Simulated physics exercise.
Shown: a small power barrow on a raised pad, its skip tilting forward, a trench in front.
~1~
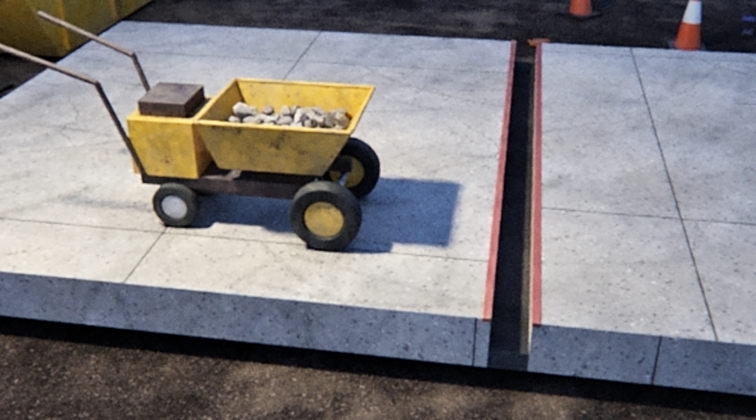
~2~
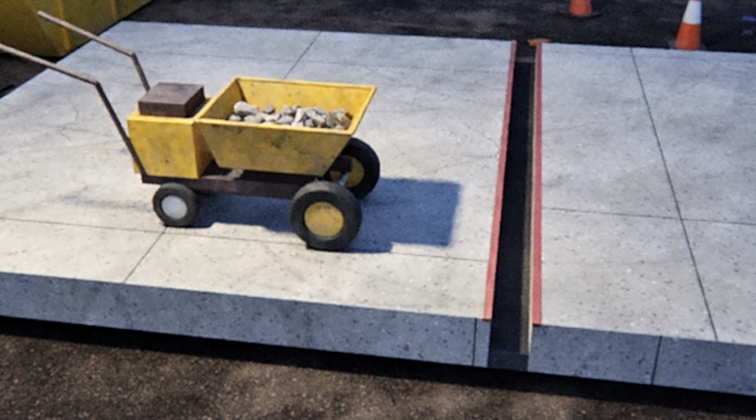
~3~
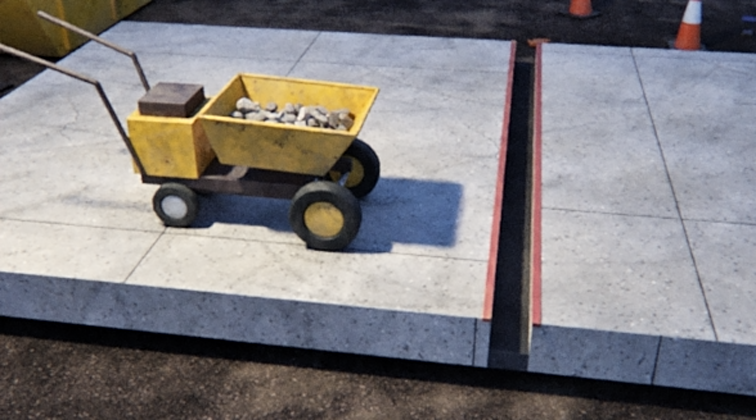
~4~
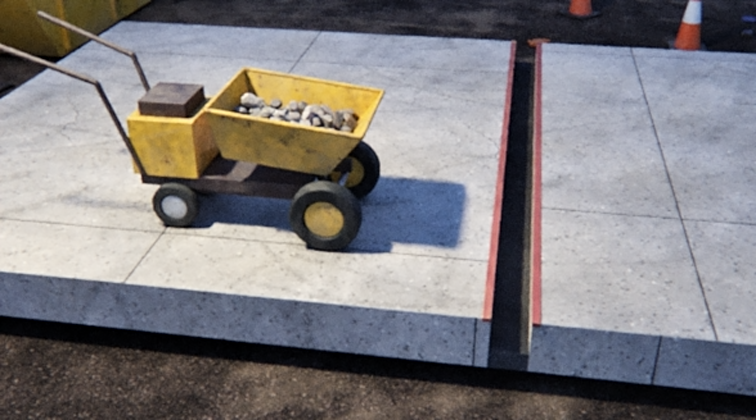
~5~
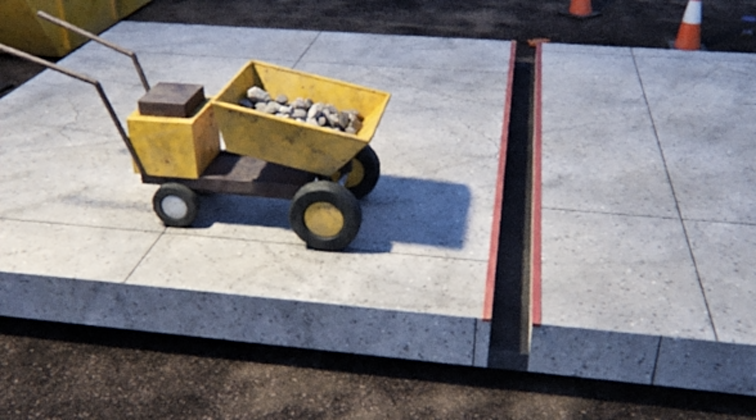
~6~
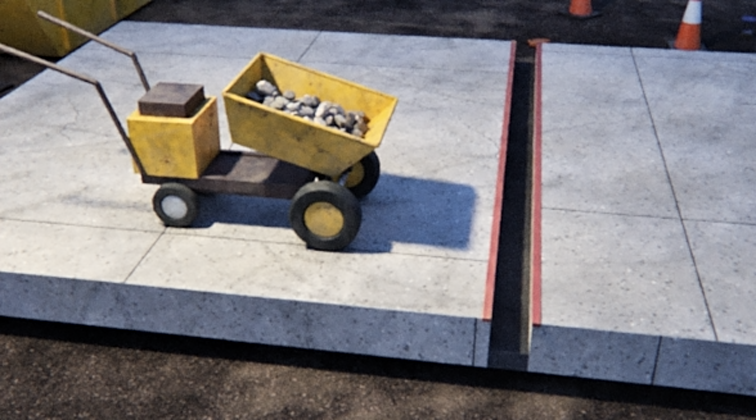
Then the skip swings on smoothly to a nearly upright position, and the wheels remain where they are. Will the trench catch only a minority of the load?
The minority.
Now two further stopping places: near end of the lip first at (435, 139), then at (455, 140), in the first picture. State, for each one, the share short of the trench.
You'd get 0 in a hundred the first time and 0 in a hundred the second.
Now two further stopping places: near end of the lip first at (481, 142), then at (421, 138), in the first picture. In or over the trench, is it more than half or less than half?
One after the other: The lesser share and the greater share.
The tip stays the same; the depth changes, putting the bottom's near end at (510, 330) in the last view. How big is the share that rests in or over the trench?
The share comes out near 20 percent.
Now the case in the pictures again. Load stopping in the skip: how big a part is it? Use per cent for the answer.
All told, it is near 5 percent.
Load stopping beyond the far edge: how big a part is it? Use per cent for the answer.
Around 0 per cent.
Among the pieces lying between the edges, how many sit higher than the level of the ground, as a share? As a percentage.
Share: Around 0 %.
Soon, skip tipped steeply; all in the skip.
A while on, skip tipped right over; nearly all in the skip; a small part short of the trench; a stray few falling.
Towards the end, skip tipped right over; about a third in the skip; about half short of the trench; a small part in or heaped over the trench; a stray few beyond it.
Finally, skip tipped right over; a small part in the skip; about two thirds short of the trench; about a quarter in or heaped over the trench; a stray few beyond it.
